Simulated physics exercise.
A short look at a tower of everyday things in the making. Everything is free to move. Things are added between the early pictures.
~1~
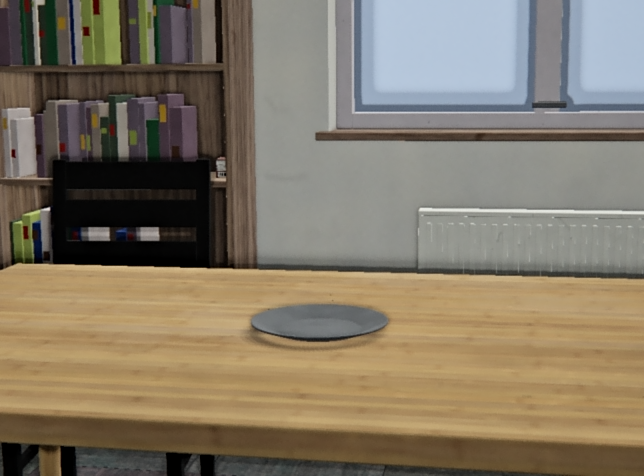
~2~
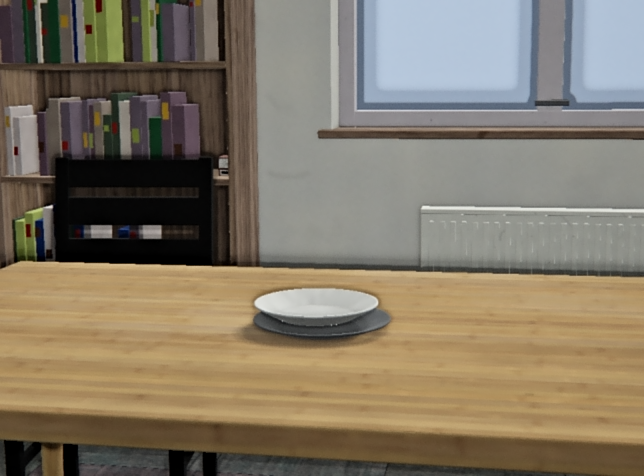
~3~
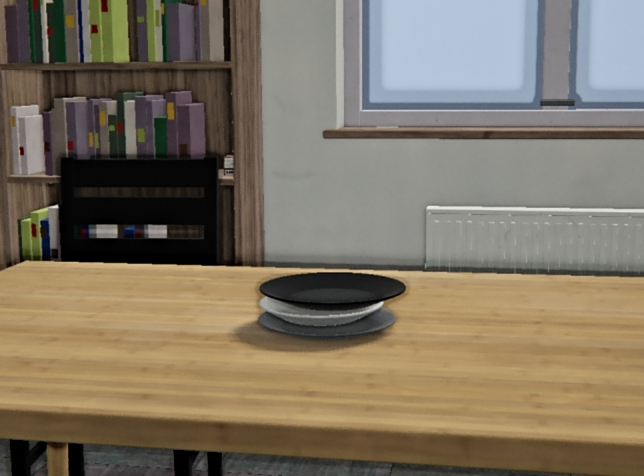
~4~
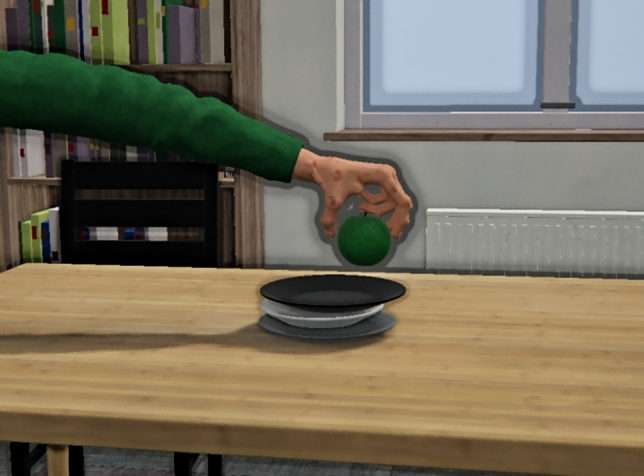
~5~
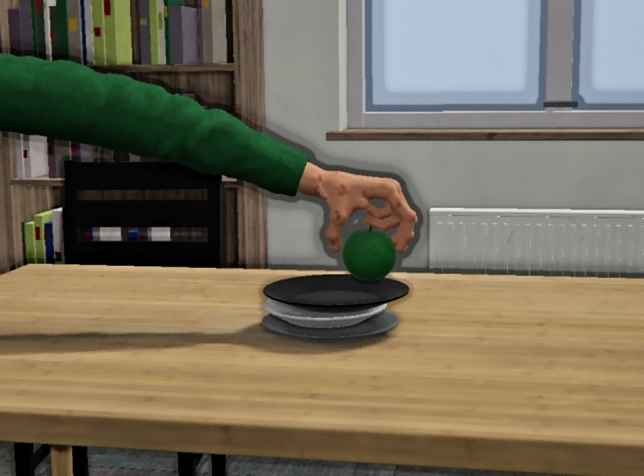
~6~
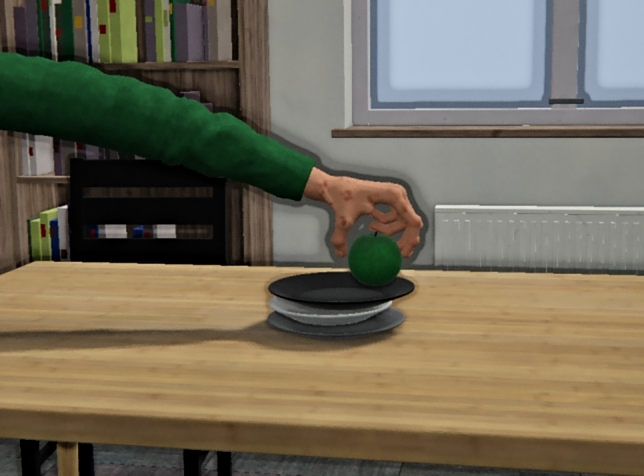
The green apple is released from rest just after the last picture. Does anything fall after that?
In the end the pile keeps its balance.
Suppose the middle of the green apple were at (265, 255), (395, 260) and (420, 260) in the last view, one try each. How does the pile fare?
First, it gives way; second, it stays up; third, it comes apart.
Then, 0.20 s later than the last frame, all is still.
Then, 0.50 s later than the last frame, green apple resting near (375, 260).
When it is over, all 4 as before. End places, in pixels of the last picture, green apple near (375, 260). The pile stays up.
